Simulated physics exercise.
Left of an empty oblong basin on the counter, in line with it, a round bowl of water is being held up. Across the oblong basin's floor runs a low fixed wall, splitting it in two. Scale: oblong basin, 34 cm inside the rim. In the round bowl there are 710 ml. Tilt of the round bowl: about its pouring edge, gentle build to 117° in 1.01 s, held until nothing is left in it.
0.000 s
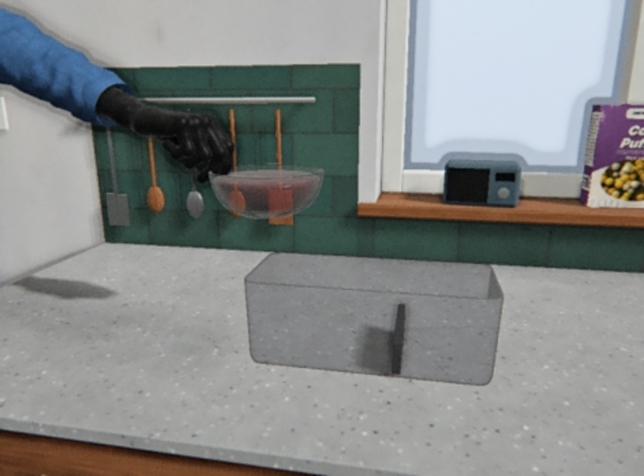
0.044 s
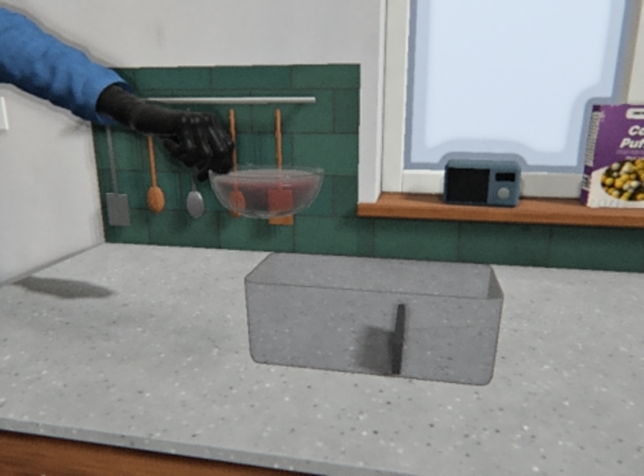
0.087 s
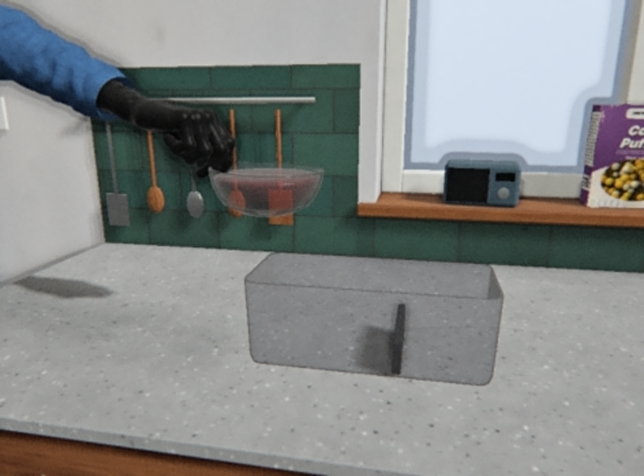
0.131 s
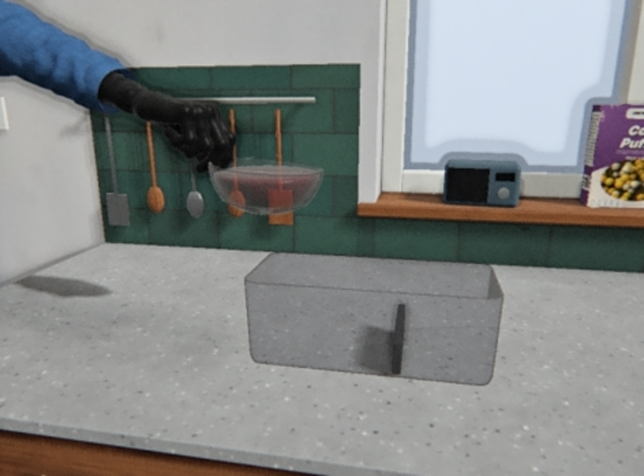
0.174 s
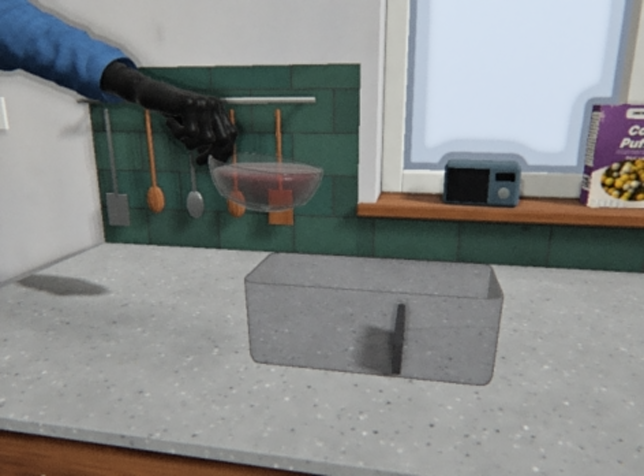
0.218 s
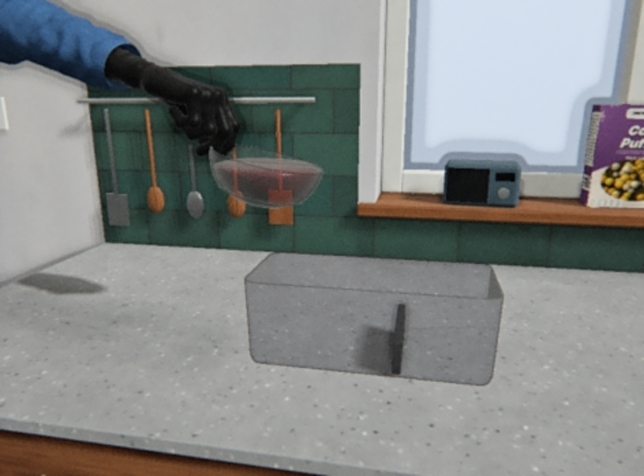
A gloved hand slowly tilts a clear round bowl rightward, left of a clear oblong basin.
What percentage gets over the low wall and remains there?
58 %.
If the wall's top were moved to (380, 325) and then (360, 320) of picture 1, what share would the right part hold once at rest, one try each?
Around 85 and 90 percent, in that order.
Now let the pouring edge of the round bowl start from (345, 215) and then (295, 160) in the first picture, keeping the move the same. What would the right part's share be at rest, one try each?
75 per cent first, 15 per cent second.
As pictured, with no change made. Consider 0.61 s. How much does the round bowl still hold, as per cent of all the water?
Close to 28 in a hundred.
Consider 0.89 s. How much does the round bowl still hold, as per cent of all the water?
About 0 per cent.
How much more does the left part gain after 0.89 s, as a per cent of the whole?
About 10 percent.
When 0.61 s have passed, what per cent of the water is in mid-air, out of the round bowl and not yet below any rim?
Some 56 per cent, I reckon.
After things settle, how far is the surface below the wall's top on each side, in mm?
Near 38 mm for the left and near 22 mm for the right.
Then, 0.61 s in, the tilt is 77° and 28 per cent is still to pour, 16 is left of the wall and 0 right of it.
Then, 0.89 s in, the tilt is 113° and 0 per cent is still to pour, 31 is left of the wall and 63 right of it.
Then, 1.19 s in, the tilt is 117° and 0 per cent is still to pour, 40 is left of the wall and 58 right of it.
Then, 1.51 s in, the tilt is 117° and 0 per cent is still to pour, 40 is left of the wall and 58 right of it.
Finally, 40 per cent lies left of the wall, 58 right of it and 2 outside.
